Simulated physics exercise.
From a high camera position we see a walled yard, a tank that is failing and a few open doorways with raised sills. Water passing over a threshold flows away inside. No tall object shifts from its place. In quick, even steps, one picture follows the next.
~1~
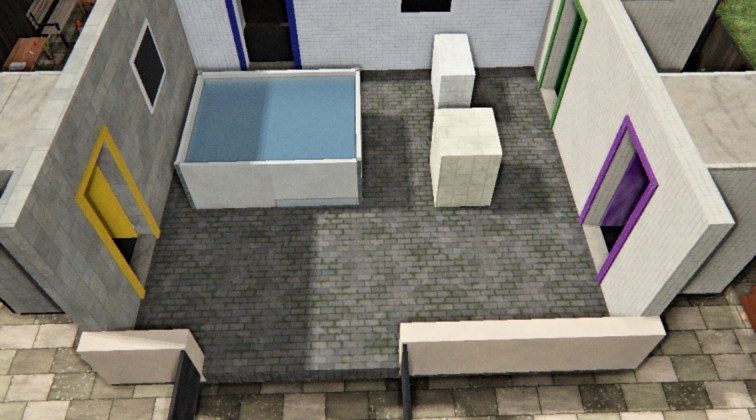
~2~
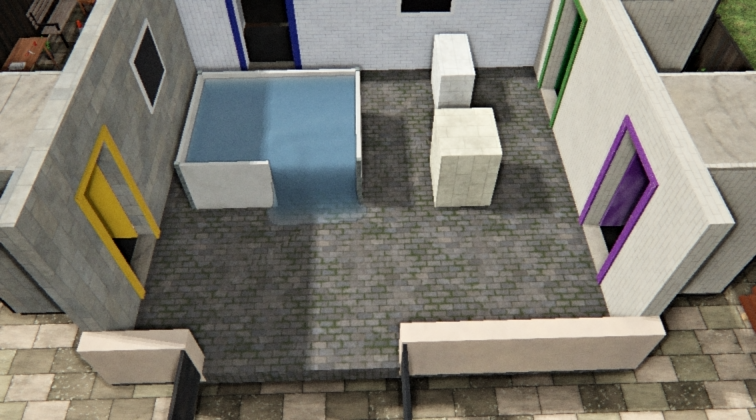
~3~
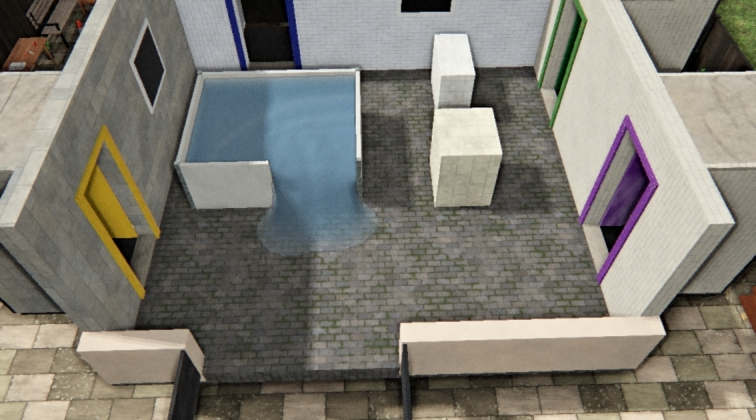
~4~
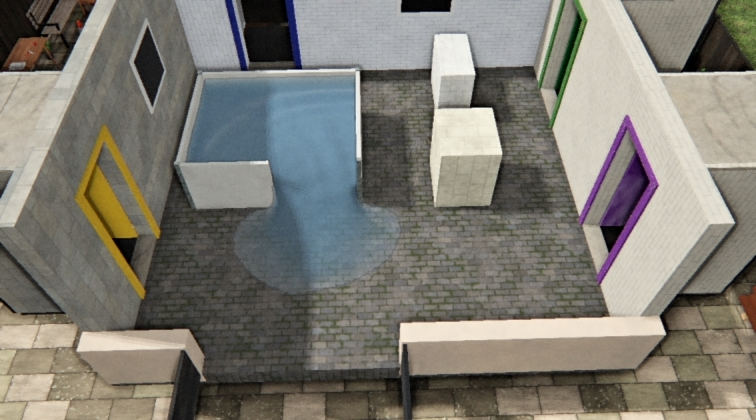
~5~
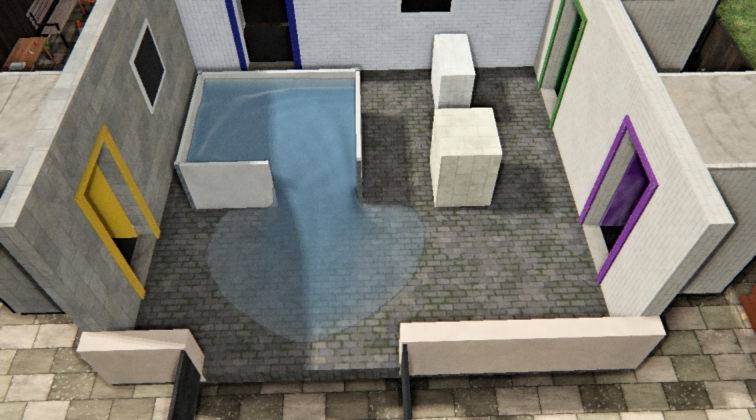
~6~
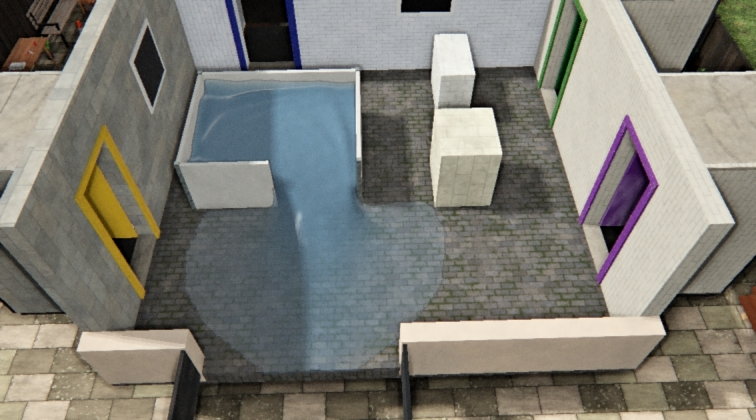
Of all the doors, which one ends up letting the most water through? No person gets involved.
That would be the purple door.
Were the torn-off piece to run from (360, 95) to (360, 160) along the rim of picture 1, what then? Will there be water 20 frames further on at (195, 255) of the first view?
Verdict: Free of water.
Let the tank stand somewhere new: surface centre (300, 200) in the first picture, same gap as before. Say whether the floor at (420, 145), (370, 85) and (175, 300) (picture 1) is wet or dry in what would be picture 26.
In order: Unreached, unreached, unreached.
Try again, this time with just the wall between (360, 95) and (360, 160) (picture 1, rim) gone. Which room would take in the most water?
That would be the green door.
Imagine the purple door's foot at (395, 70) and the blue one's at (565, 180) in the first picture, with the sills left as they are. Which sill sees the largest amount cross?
That would be the green-painted one.
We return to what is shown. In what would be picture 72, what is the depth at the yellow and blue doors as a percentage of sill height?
Readings, in sequence: 30 percent and 40 percent.
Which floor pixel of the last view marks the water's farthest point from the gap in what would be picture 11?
Front's tip: Near (547, 345).
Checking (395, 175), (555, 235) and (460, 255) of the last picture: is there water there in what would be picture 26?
The first spot is spared, the second swamped and the third swamped.
A moment on, water covers 35 % of the floor; purple door not reached, yellow door wet at the sill, nothing in, blue door not reached, green door not reached.
Next, water covers 40 % of the floor; purple door not reached, yellow door wet at the sill, nothing in, blue door not reached, green door not reached.
Then, water covers 55 % of the floor; purple door some in, yellow door wet at the sill, nothing in, blue door not reached, green door wet at the sill, nothing in.
Later, water covers 75 % of the floor; purple door some in, yellow door wet at the sill, nothing in, blue door not reached, green door wet at the sill, nothing in.
In the end, water covers 95 % of the floor; purple door a lot in, yellow door wet at the sill, nothing in, blue door wet at the sill, nothing in, green door some in; the purple door has let in the most.
